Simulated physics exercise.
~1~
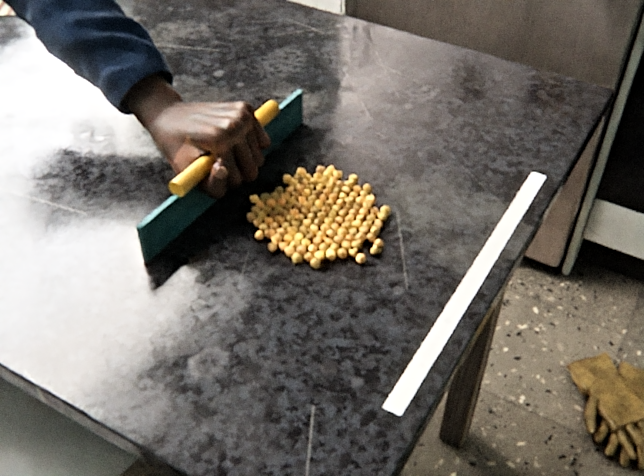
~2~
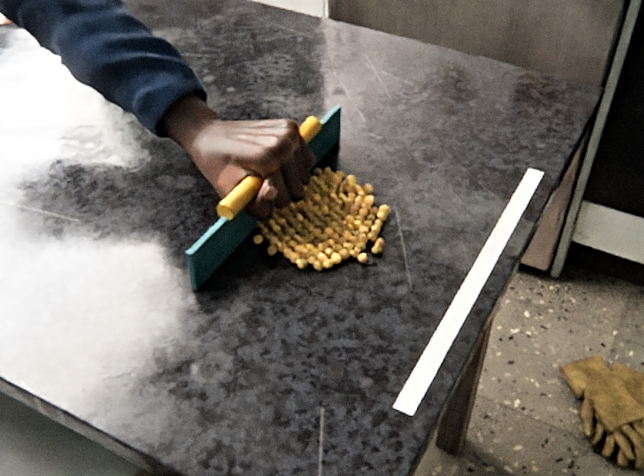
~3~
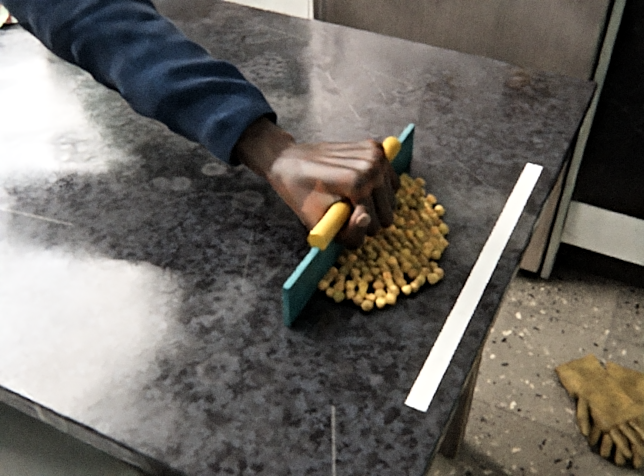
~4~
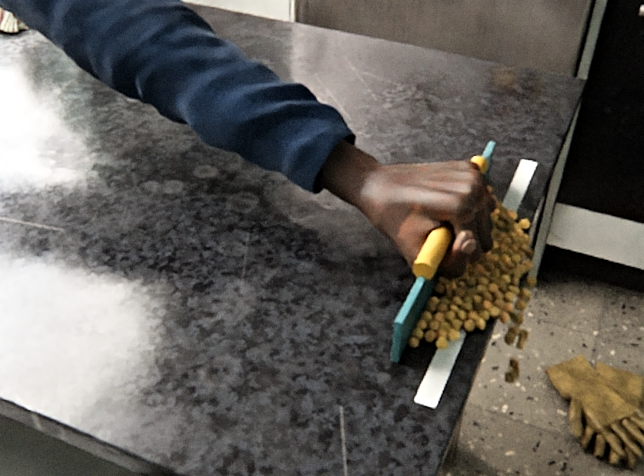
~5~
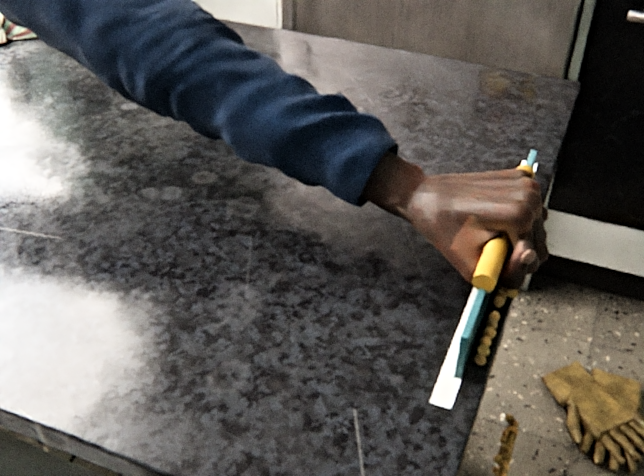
On a dark tabletop, a hand pushing yellow pellets rightward with a teal scraper to white tape, most spilling over the edge.
